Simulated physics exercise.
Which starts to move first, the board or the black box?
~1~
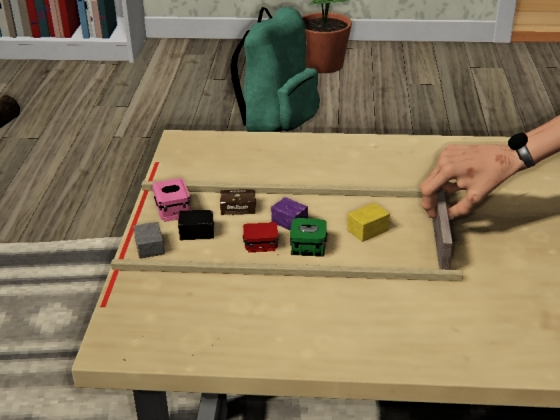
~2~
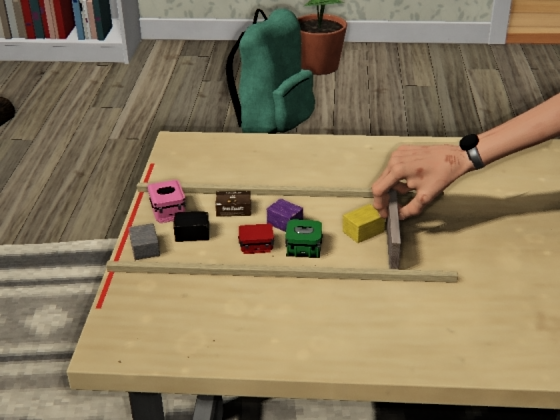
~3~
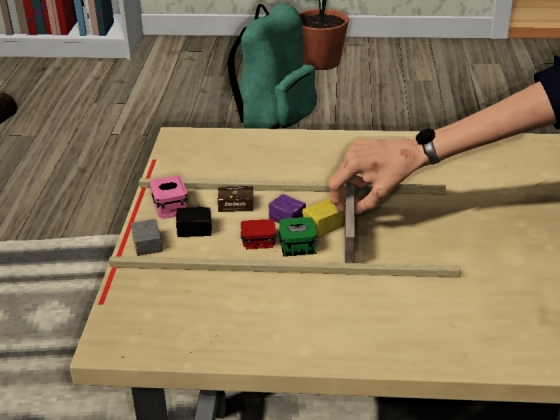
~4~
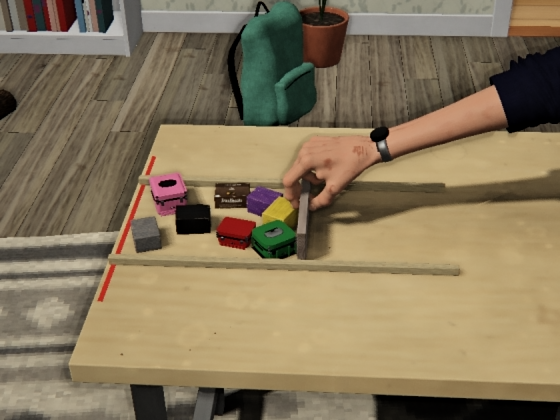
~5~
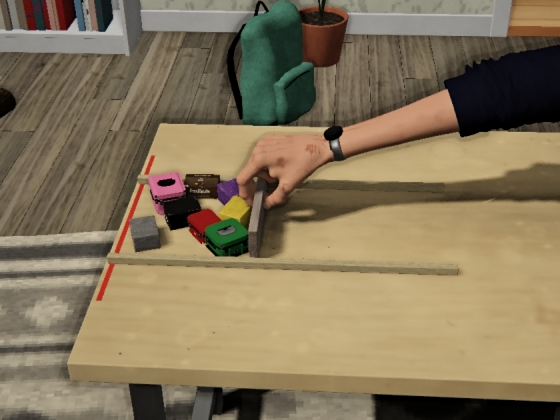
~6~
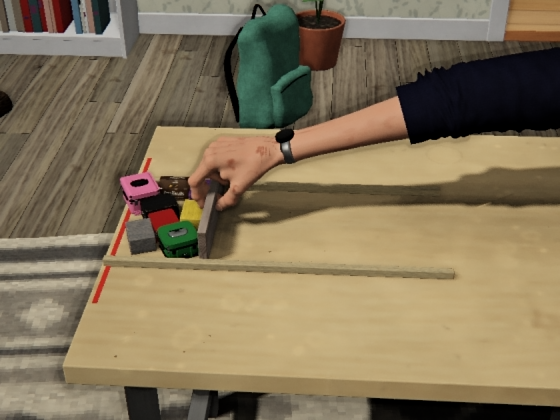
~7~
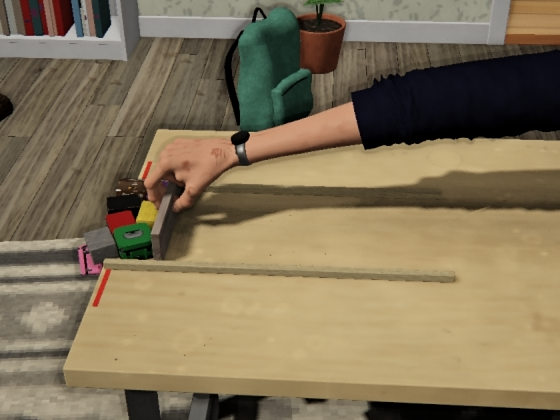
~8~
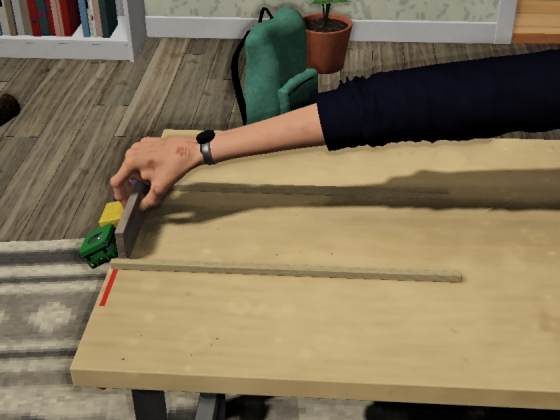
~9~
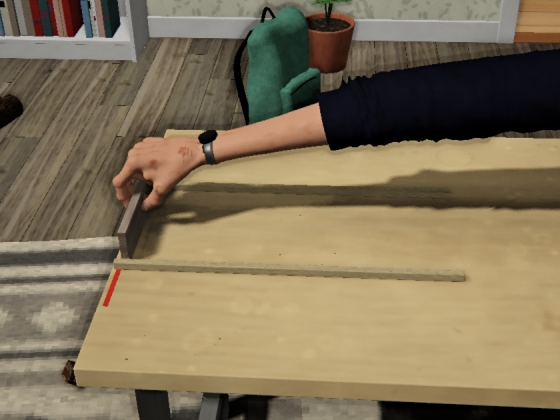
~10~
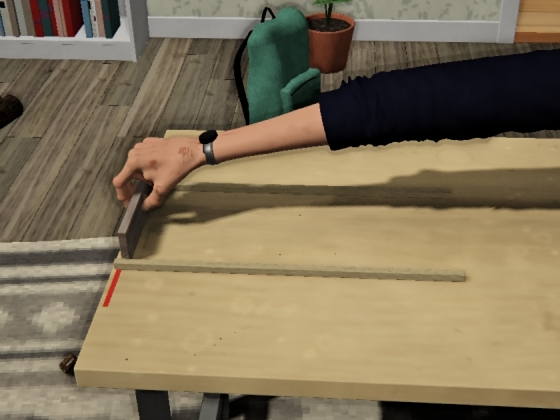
The board starts to move first, sliding left under the hand while the black box stays still. The black box shifts only later, once the pieces have been pushed together.
The clip opens on a wooden table where small colourful cases and blocks sit scattered between two thin rails, with a hand holding an upright board at their right. The hand slides the board left, and it reaches the yellow block first, then gathers the green case and the others into a tightening cluster. The bunched pieces are pushed to the table's left end, where the pink case tips over the rim. The rest go over too, with the yellow block and green case among the last. The board stops at the end, leaving the channel empty.
